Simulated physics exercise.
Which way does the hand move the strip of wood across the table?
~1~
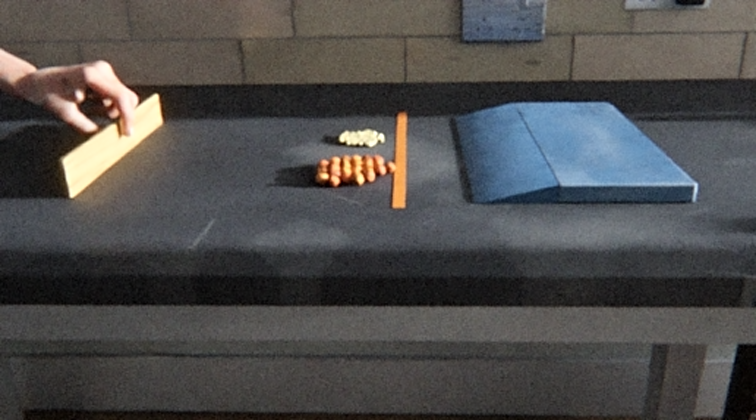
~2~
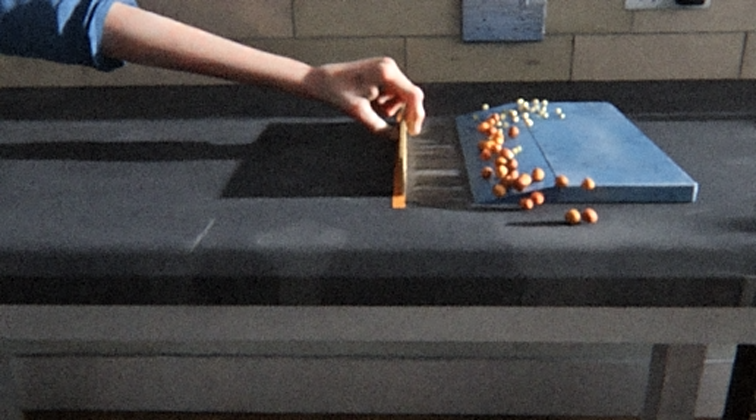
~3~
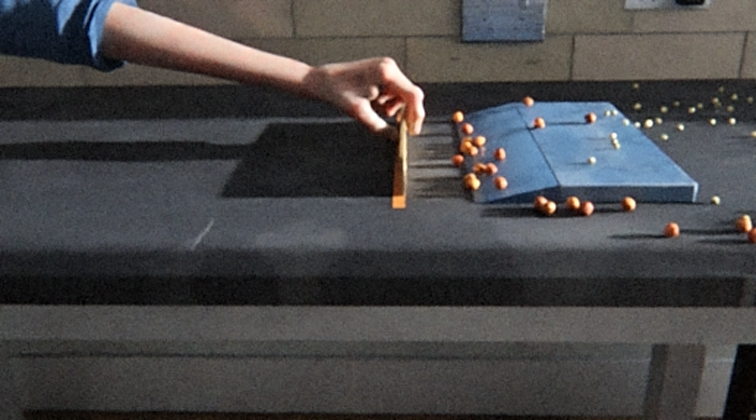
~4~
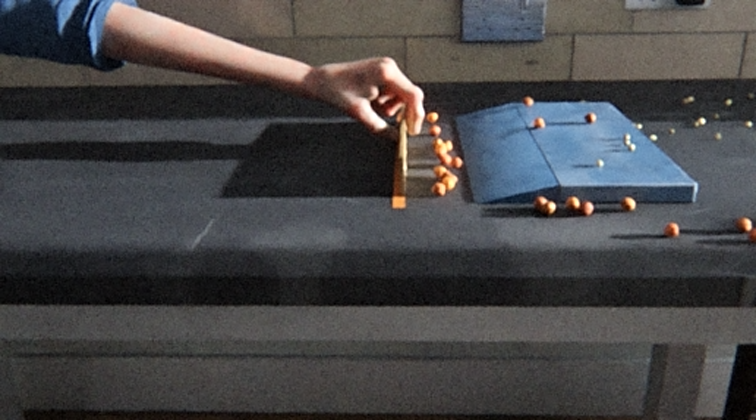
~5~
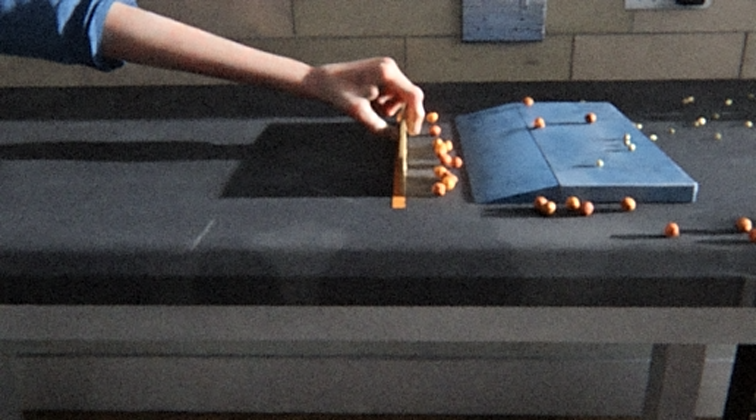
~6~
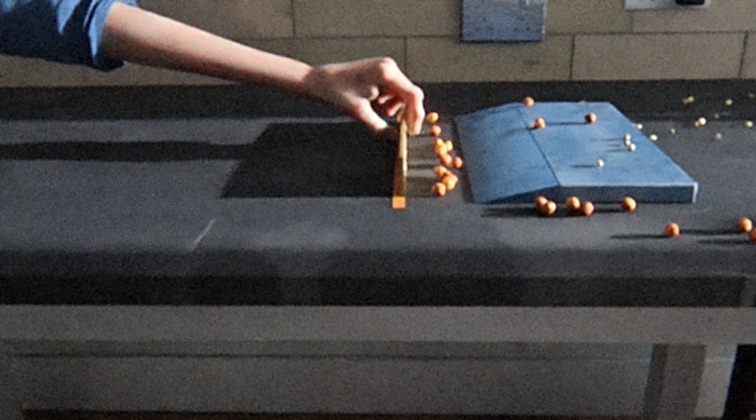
The hand moves the strip of wood to the right, up to the orange tape.
